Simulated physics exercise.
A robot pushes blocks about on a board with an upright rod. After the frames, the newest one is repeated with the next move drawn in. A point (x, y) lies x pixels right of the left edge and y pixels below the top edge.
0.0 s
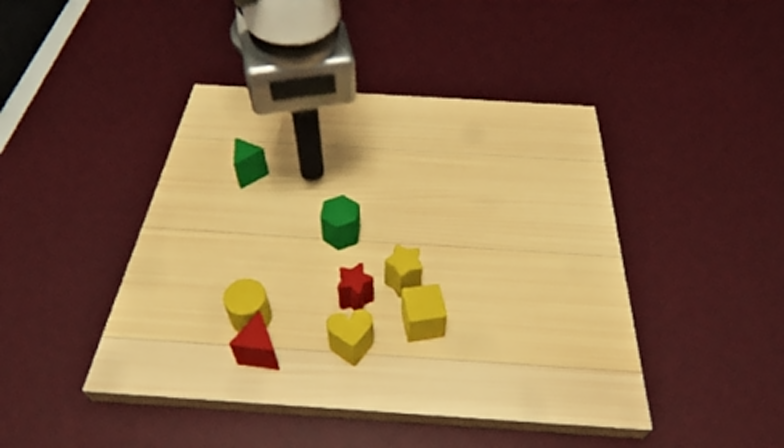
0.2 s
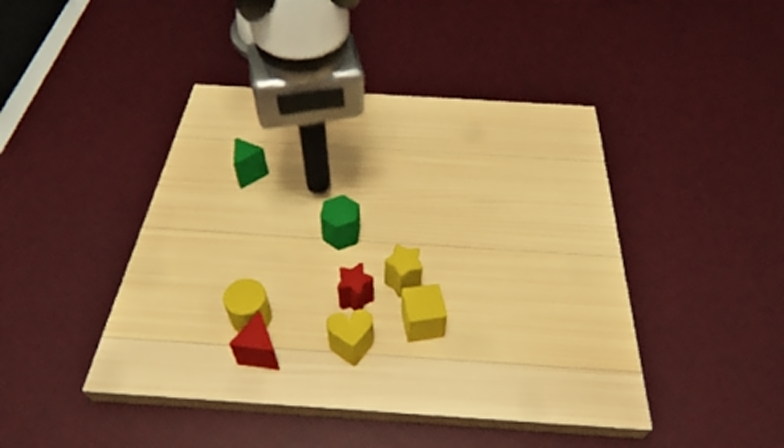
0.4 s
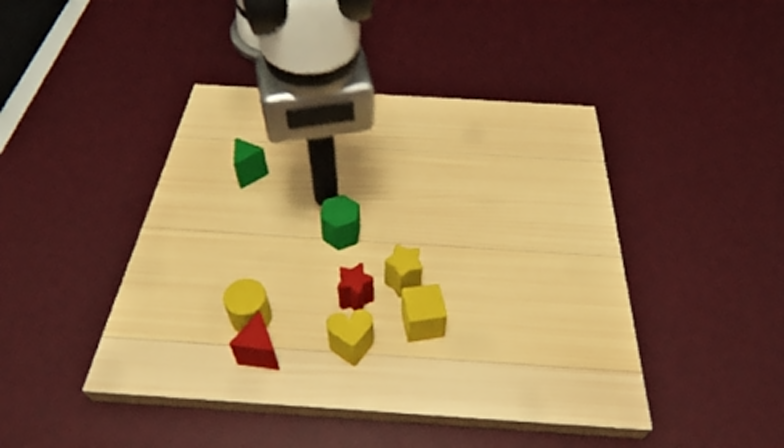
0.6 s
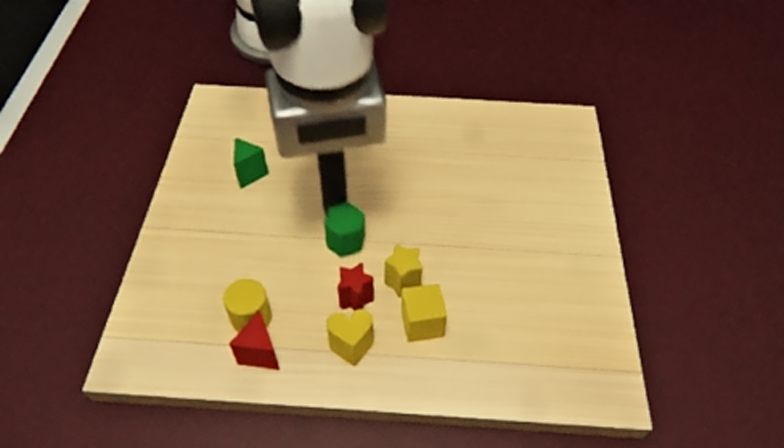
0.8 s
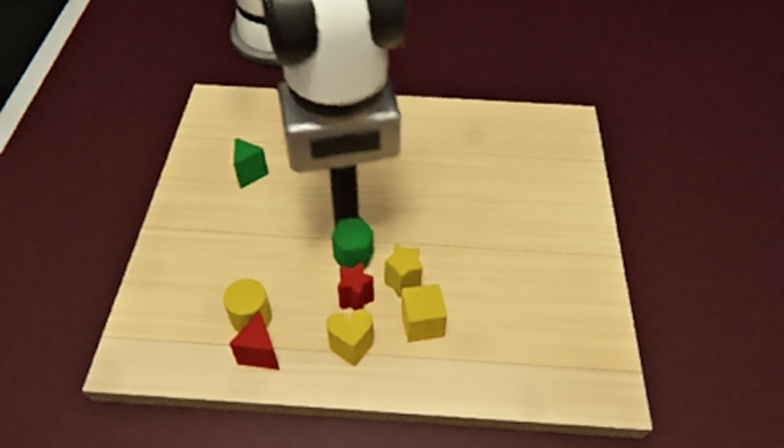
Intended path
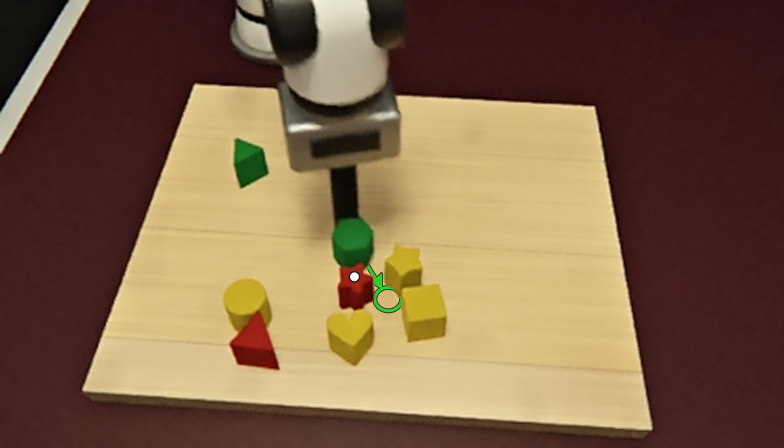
A robot arm with a dark upright rod moves down and slightly right across a pale wooden board, seen from above at an angle, meets the green hexagon and pushes it a short way toward the red star. The green triangle sits at upper left, the yellow cylinder and red triangle at lower left. The yellow star, cube and heart stay still near the red star, and the camera holds steady.
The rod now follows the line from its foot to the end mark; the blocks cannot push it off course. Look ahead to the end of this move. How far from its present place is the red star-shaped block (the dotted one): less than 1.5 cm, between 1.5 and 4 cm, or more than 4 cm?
Range: Over 4 cm.
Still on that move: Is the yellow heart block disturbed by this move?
It gets displaced.
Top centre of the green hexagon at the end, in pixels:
Answer: (386, 308).
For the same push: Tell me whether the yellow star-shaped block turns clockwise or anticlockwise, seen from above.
Twists anticlockwise.
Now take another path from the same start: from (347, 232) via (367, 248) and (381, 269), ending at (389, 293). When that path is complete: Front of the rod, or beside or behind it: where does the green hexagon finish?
Pushed ahead.
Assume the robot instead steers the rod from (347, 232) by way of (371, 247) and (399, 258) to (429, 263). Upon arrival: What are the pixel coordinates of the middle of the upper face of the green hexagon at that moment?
At (366, 252).
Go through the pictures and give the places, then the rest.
The first frame shows tip of the rod (312, 172), middles of tops, yellow heart block (350, 325), green hexagon (340, 210), red star-shaped block (354, 277), yellow star-shaped block (405, 259).
The second frame shows rod (319, 185), nothing pushed.
The third frame shows rod (327, 197), nothing pushed.
The fourth frame shows rod (336, 210), green hexagon (344, 218).
The fifth frame shows rod (347, 223), yellow heart block (350, 325), green hexagon (352, 233), red star-shaped block (354, 277), yellow star-shaped block (405, 259).
The line goes in a line from (347, 232) to (388, 299); the dot is on the red star-shaped block.
On the path given first. Halfway along, rod (367, 257); green hexagon (372, 270); red star-shaped block (353, 296), turned 50° clockwise; yellow star-shaped block (411, 262), turned 30° anticlockwise.
At the end, rod (388, 291); yellow heart block (338, 354), turned 30° clockwise; green hexagon (386, 308), turned 30° clockwise; red star-shaped block (356, 327), turned 70° clockwise; yellow star-shaped block (414, 266), turned 55° anticlockwise.
